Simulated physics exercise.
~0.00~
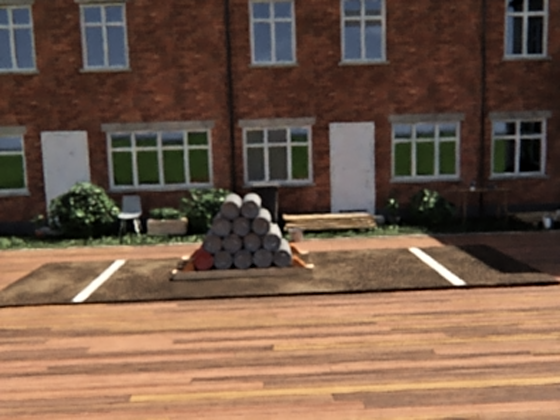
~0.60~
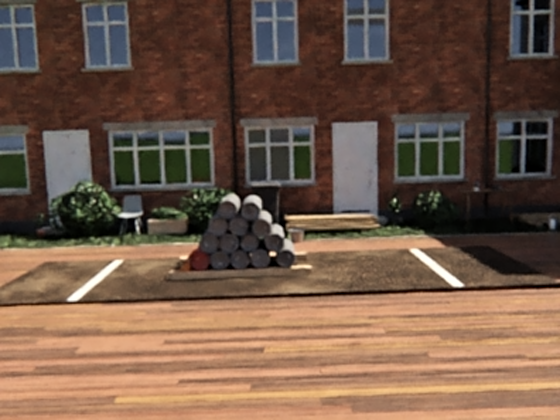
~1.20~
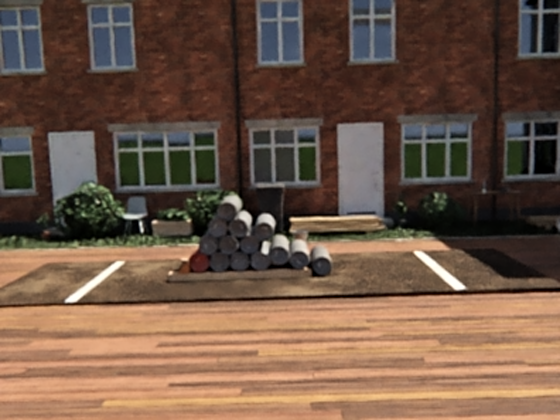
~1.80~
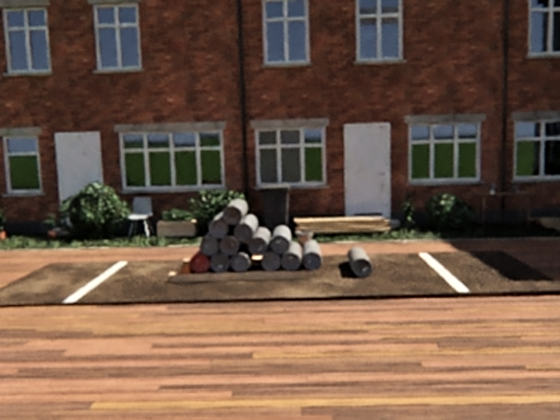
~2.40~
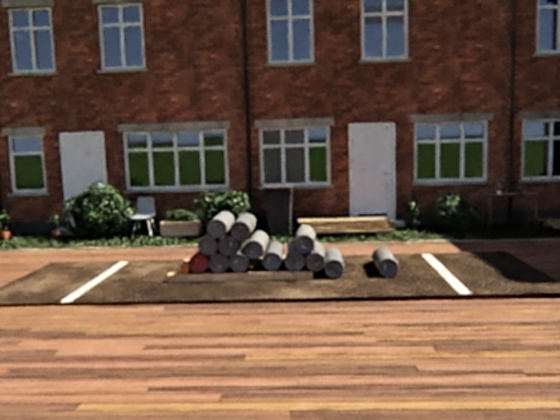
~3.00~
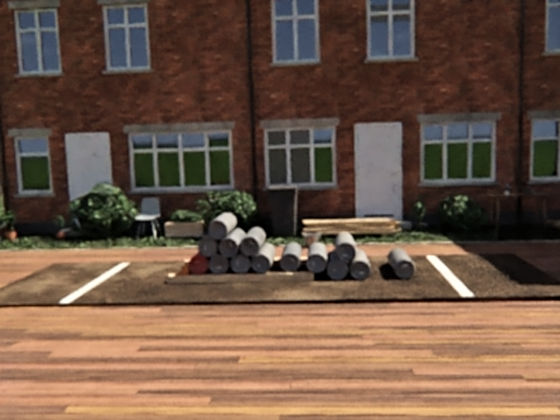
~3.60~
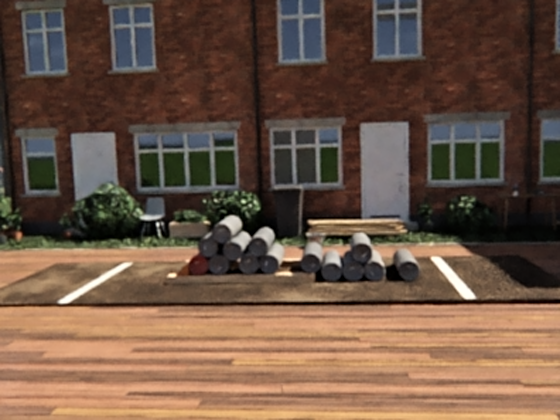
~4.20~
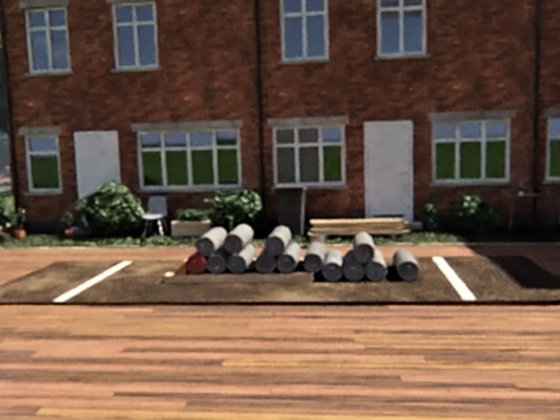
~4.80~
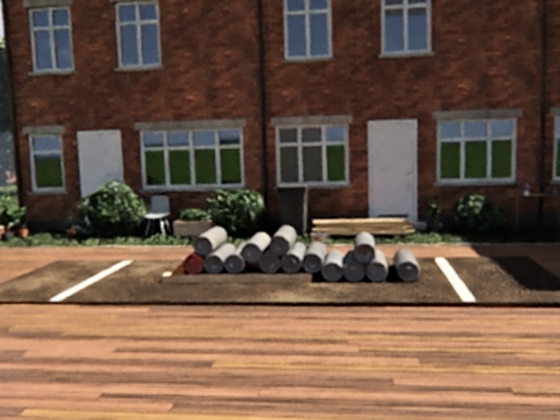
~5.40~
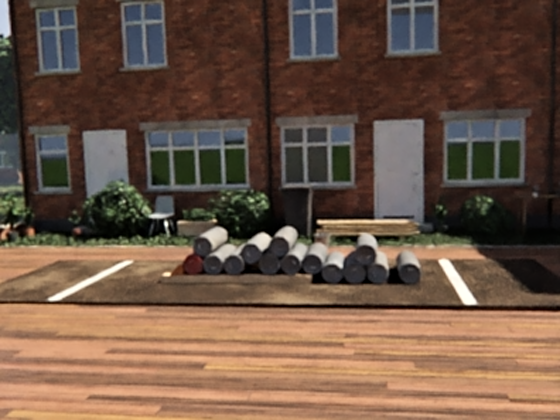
In the video, a pyramid of grey cylinders with one red one at its lower left slumps and spreads rightward on a soil patch before a brick building, ending as a low, uneven row between two white lines, the red cylinder still at the left end.
